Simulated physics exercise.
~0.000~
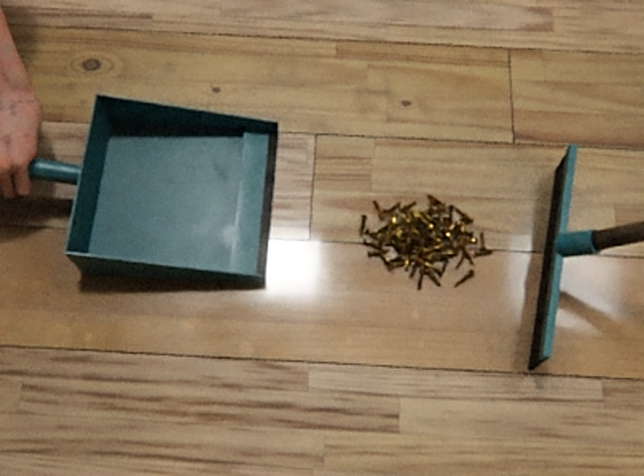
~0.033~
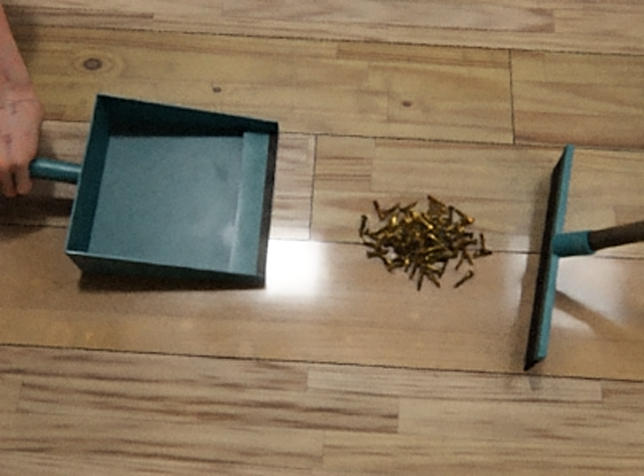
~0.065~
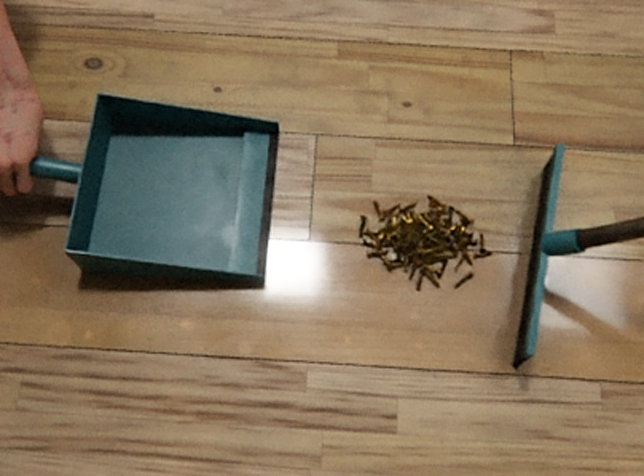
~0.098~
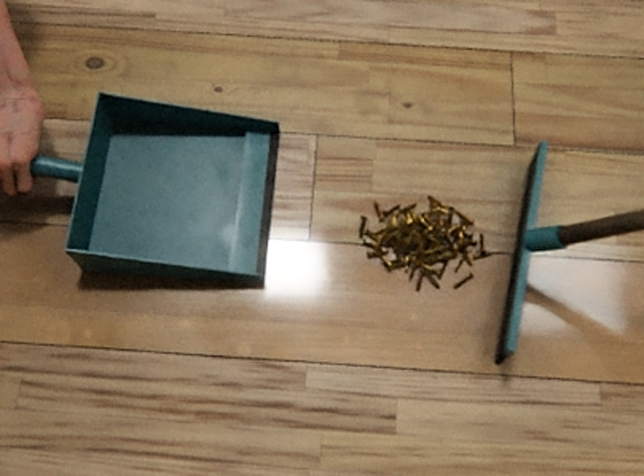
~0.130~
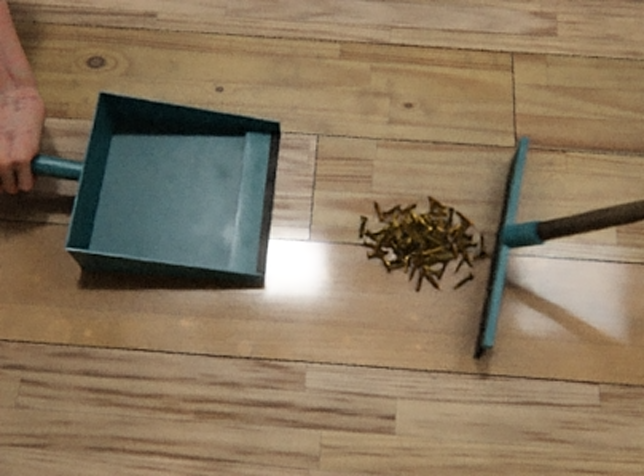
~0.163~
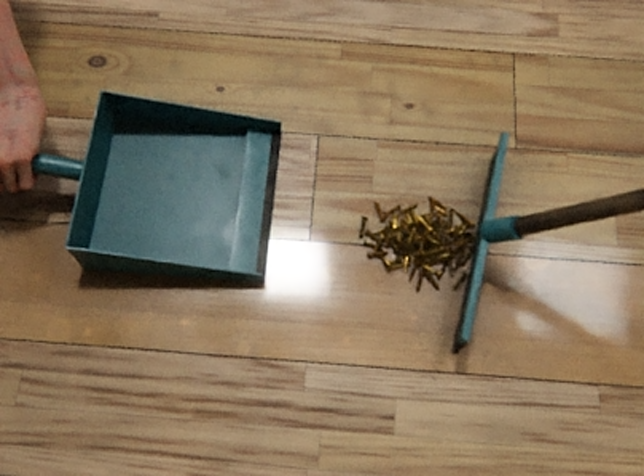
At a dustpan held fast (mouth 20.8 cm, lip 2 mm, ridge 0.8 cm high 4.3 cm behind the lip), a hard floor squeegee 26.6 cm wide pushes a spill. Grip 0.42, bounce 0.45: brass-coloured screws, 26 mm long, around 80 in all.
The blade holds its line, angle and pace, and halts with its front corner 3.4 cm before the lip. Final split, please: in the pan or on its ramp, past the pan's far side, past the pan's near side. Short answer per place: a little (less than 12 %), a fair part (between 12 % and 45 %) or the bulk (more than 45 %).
Pan - a fair part, far side - a little, near side - a little.
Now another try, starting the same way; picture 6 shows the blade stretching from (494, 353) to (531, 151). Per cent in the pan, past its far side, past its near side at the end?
Final per cent - pan 0, far 0, near 0.
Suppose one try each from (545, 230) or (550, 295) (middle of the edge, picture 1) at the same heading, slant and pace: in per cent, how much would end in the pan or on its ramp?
First try about 20 per cent, second about 15 per cent.
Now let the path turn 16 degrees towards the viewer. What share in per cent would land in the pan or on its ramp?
Estimate: 10 % in pan or on ramp.
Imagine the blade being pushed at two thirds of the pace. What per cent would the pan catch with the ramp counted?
Then near 0 in a hundred.
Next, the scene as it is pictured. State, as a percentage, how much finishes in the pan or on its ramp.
Roughly 20 per cent.
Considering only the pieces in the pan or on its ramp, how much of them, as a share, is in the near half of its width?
Roughly 70 per cent.
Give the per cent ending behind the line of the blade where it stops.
Some 0 percent of it.
Then, at 0.30 s, middle of the blade 15 cm from the lip; 0 % over the lip, far side 0 %, near side 0 %.
Then, at 0.40 s, middle of the blade 8 cm from the lip; 0 % over the lip, far side 0 %, near side 0 %.
After 0.63 s, middle of the blade 6 cm from the lip; 25 % over the lip, far side 0 %, near side 0 %.
In the end, at 1.6 s, pan 20 %, far side 0 %, near side 0 %, in front of the lip or behind the blade 75 %.
